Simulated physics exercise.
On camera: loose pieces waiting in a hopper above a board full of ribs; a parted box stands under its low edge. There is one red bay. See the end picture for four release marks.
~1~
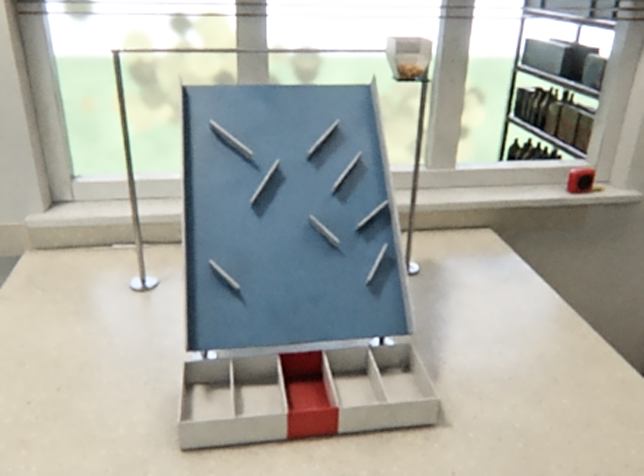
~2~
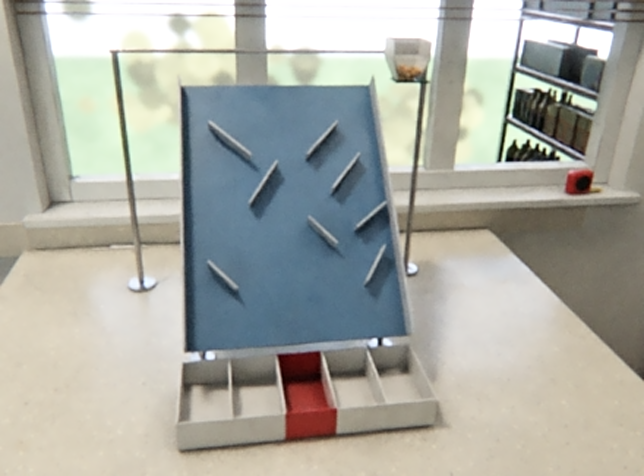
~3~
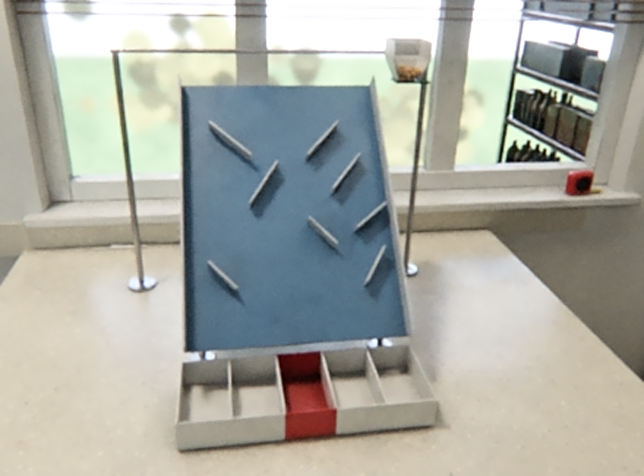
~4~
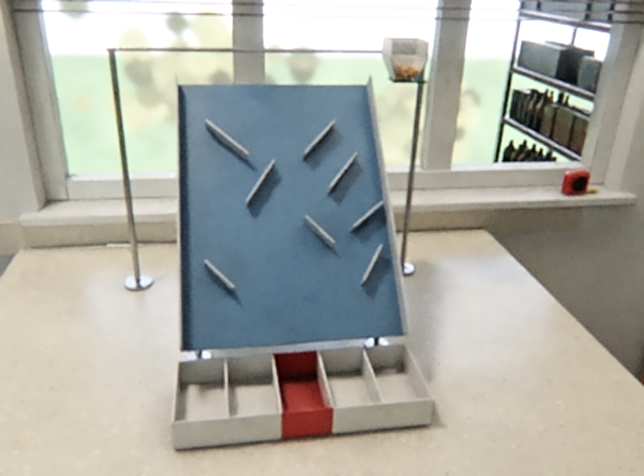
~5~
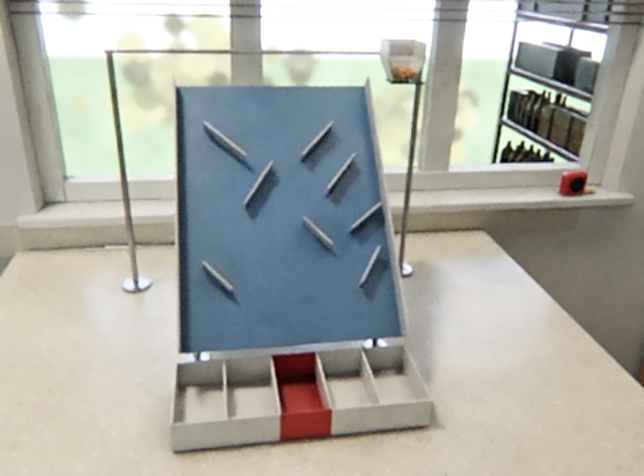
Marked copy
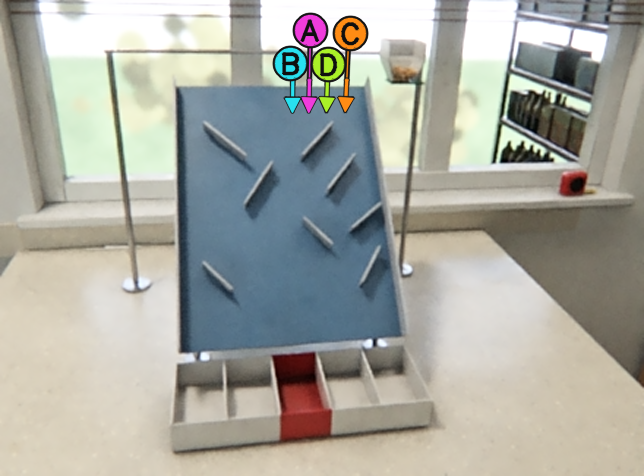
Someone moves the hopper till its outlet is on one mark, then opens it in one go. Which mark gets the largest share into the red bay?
Mark B does it best.
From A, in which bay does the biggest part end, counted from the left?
The second from the left.
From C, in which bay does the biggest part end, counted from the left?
It is the fourth one.
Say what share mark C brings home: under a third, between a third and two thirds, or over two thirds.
Mark C gives under a third.
On the marked copy, mark A meets the board at (308, 107); mark B meets the board at (292, 107); mark C meets the board at (345, 106); mark D meets the board at (326, 106).
If A is chosen, a small part in the red bay, about two thirds in other bays, about a quarter outside the box.
If B is chosen, about a third in the red bay, about half in other bays, about a quarter outside the box.
If C is chosen, a small part in the red bay, most in other bays, a small part outside the box.
If D is chosen, a small part in the red bay, about two thirds in other bays, a stray few held on the board, about a quarter outside the box.
